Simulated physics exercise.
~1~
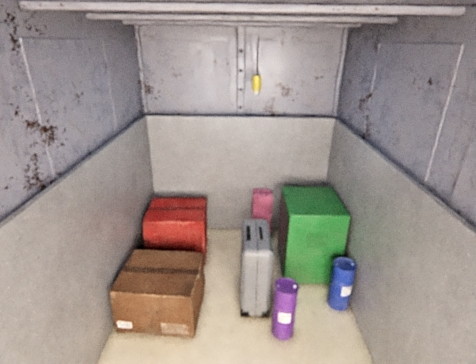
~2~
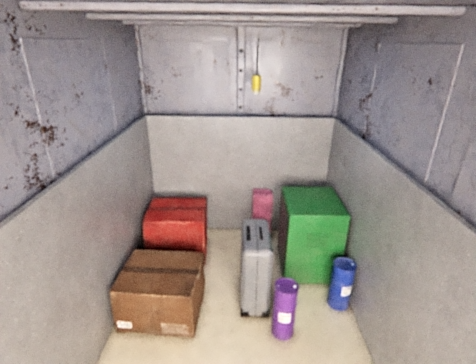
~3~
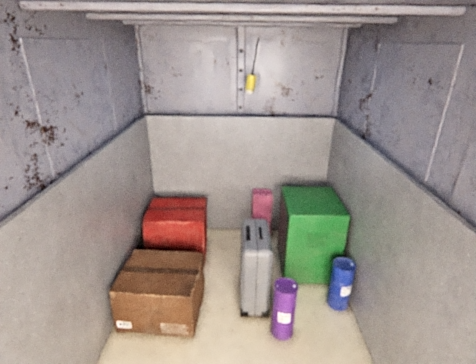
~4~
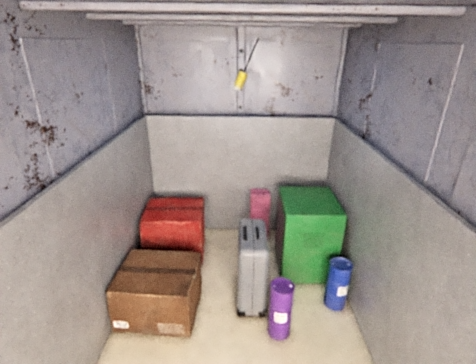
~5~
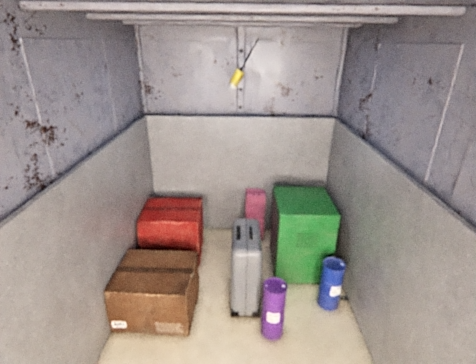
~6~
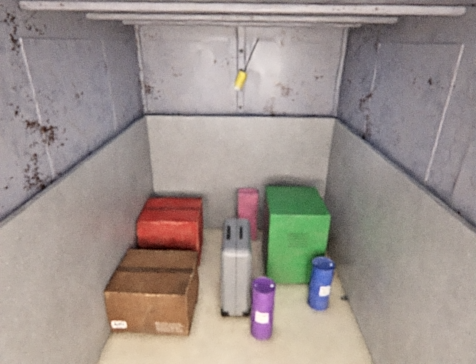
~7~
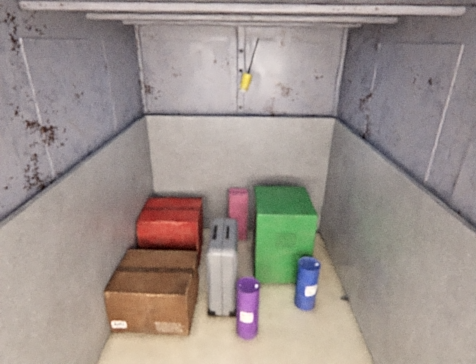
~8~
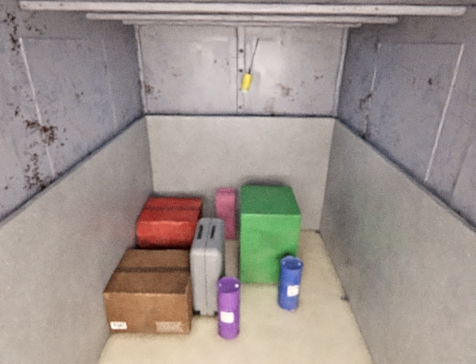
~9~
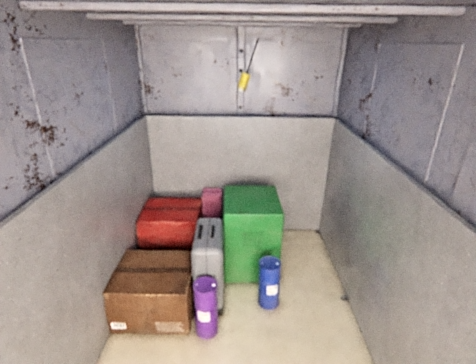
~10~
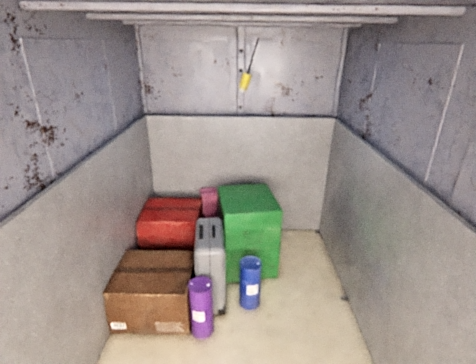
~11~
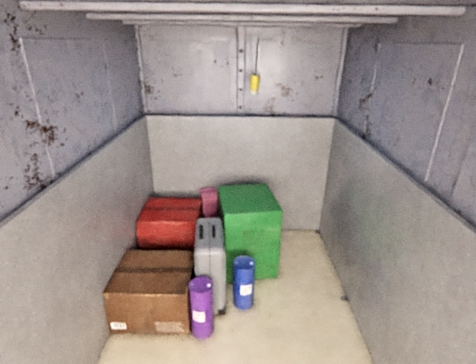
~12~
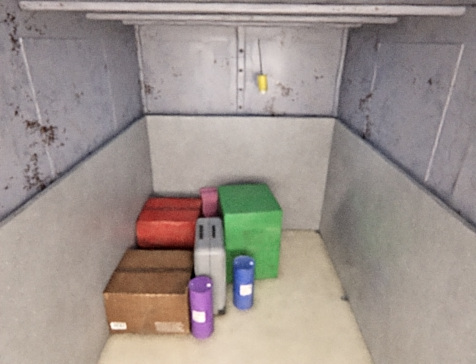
At first, a red box and a brown box sit on the left of a van's load bay, with a grey case, a pink box, a green box-shaped appliance, and purple and blue canisters standing to their right. A yellow tag hanging on the back wall swings to the left, and the five items on the right begin sliding left together. The grey case stops beside the brown box, while the others keep gliding. The purple canister, pink box and green appliance settle next, then the blue canister. Finally everything stands upright, clustered toward the left, with both left-hand boxes still in place.
